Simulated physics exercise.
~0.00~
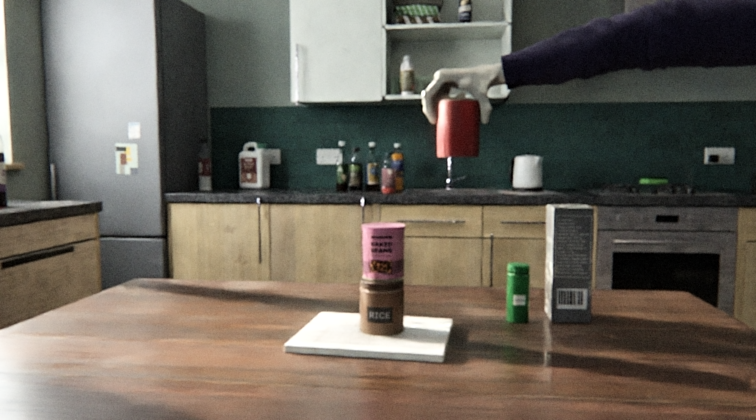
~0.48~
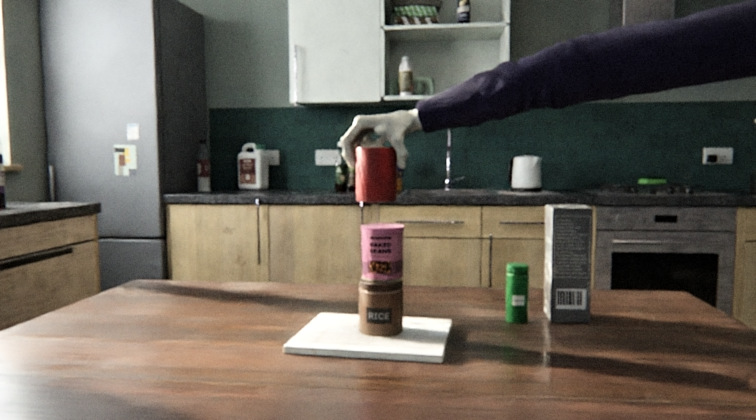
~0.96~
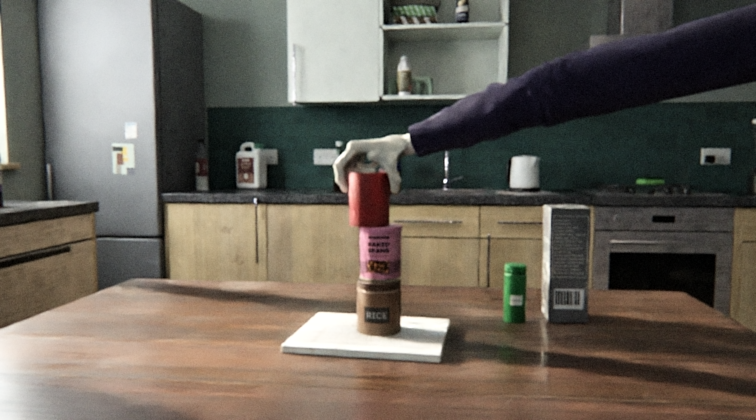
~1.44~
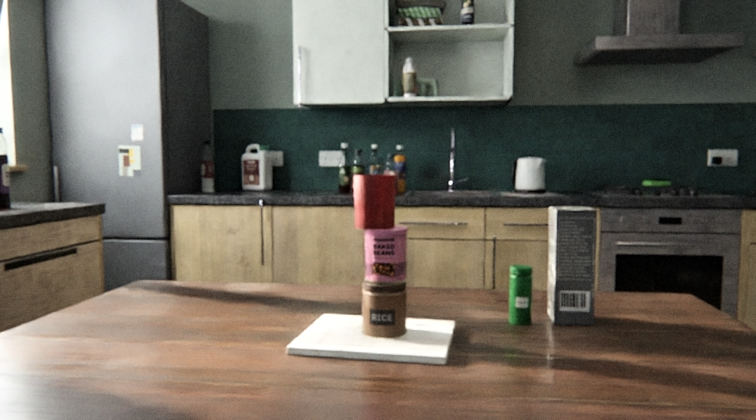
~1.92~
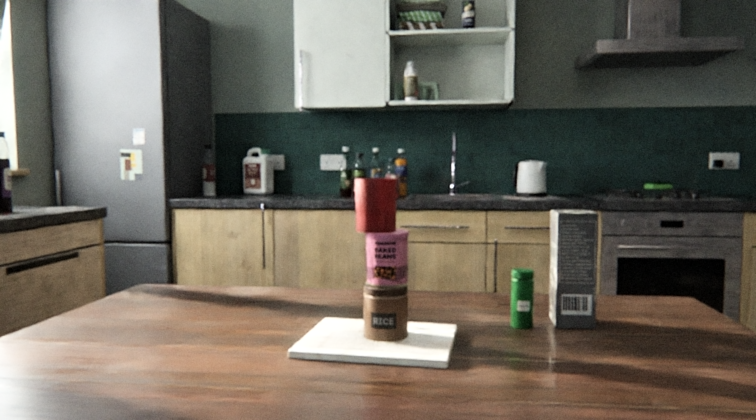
A red cup is lowered by a hand onto a stacked tower, which stays standing.
